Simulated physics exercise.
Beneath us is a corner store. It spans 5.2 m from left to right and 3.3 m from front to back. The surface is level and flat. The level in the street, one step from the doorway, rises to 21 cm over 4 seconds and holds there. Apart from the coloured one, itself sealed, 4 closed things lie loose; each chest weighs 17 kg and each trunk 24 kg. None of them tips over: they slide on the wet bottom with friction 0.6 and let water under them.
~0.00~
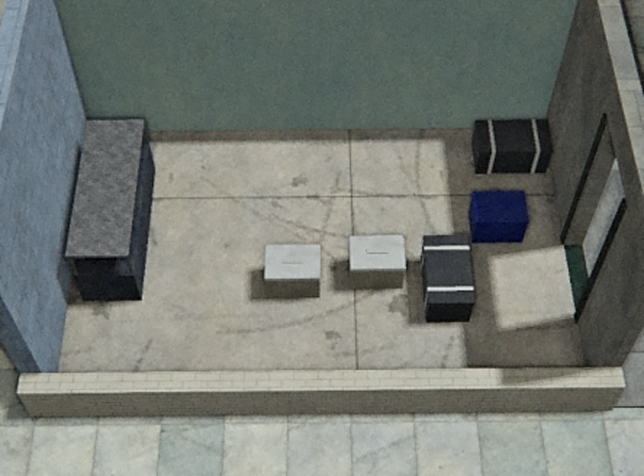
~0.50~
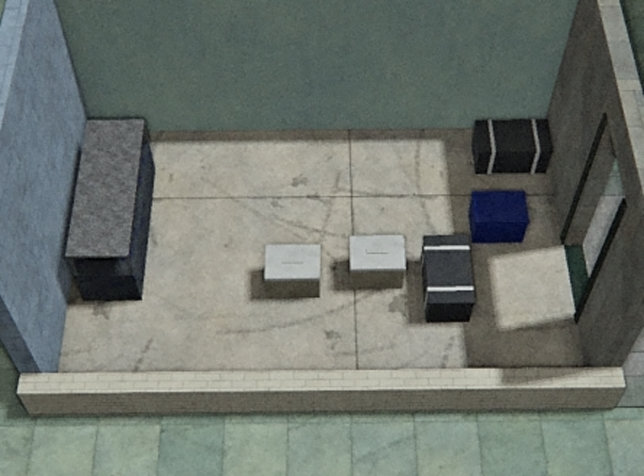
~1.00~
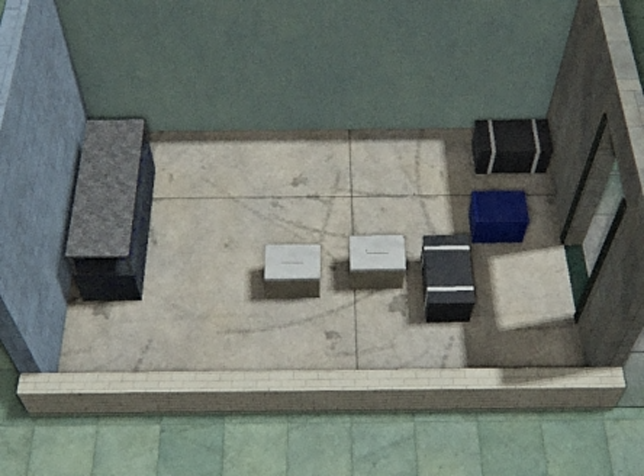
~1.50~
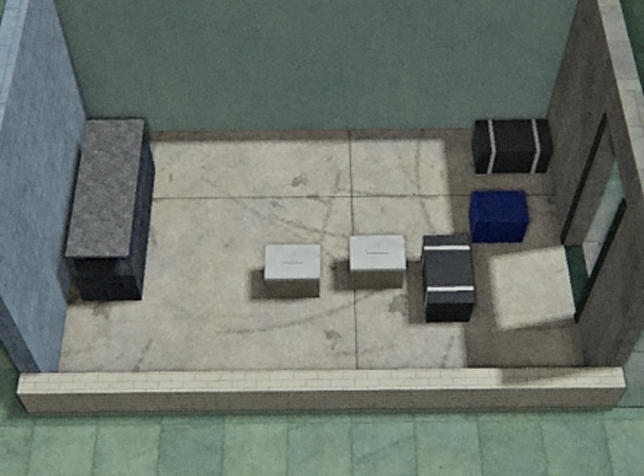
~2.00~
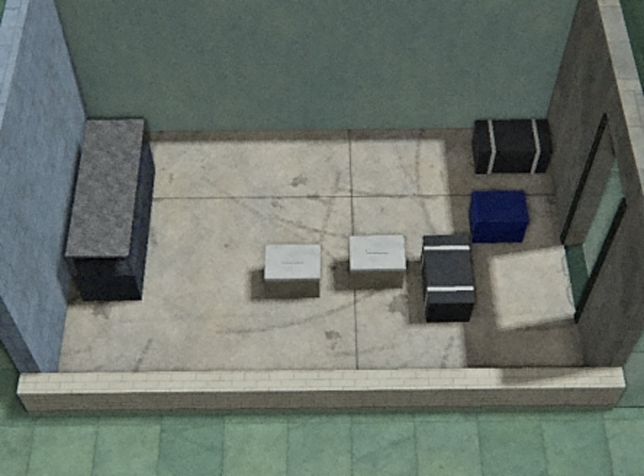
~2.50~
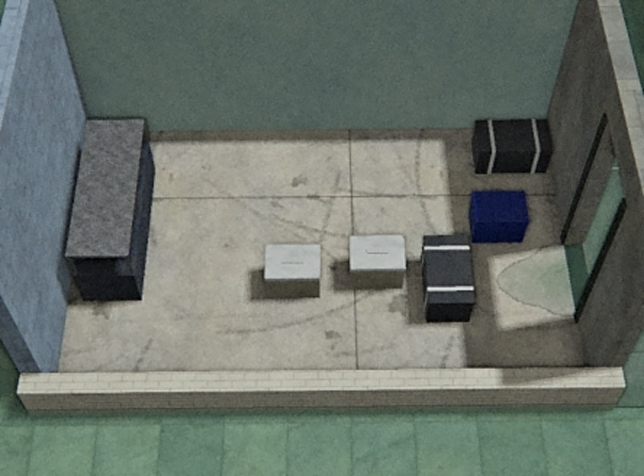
Greenish water deepened over the pavement outside the small walled room, then began spreading in through the doorway on the right, while the blue chest and the boxes around it stayed still.
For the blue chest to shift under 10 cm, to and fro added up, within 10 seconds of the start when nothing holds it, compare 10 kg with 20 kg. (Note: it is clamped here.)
It takes the heavier ballast.
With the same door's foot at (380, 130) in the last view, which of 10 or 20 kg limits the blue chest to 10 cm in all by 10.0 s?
So only the heavy mass does it.
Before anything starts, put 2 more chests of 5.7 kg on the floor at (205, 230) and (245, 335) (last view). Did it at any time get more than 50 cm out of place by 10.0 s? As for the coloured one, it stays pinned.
Those two come out inside the line and over the line, in that order.
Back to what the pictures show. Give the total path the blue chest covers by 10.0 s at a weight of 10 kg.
Around 60 centimetres in total.
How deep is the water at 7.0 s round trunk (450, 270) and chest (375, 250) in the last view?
Depths: Near 7 cm, then near 3 cm.
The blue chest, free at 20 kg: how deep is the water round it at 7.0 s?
Close to 5 cm deep.
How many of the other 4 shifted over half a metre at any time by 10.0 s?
That makes 0.
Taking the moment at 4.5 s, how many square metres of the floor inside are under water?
About 4.5 m2 is covered.
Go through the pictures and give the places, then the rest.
The blue chest at (501, 206) rests on the ground; 0.0 m2 under water; 0 of 5 have shifted, in the first frame.
The blue chest at (501, 206) rests on the ground; water covers 0.0 m2; 0 of 5 have shifted, in the second frame.
The blue chest at (501, 206) rests on the ground; water covers 0.0 m2; 0 of 5 have shifted, in the third frame.
The blue chest at (501, 206), on the bottom; water covers 0.0 m2; 0 of 5 have shifted, in the fourth frame.
The blue chest at (501, 206) rests on the ground; 0.0 m2 under water; 0 of 5 have shifted, in the fifth frame.
The blue chest at (501, 206) rests on the ground; water covers 0.4 m2; 0 of 5 have shifted, in the sixth frame.
After 3.5 s the blue chest would be 0 cm from its start with 10 kg and 0 cm from its start with 20 kg; 3 cm of water round it then.
After 4.5 s the blue chest would be 24 cm from its start with 10 kg and 0 cm from its start with 20 kg; 5 cm of water round it then.
After 7.0 s the blue chest would be 55 cm from its start with 10 kg and 0 cm from its start with 20 kg; 5 cm of water round it then.
After 10.0 s the blue chest would be 57 cm from its start with 10 kg and 0 cm from its start with 20 kg; 6 cm of water round it then.
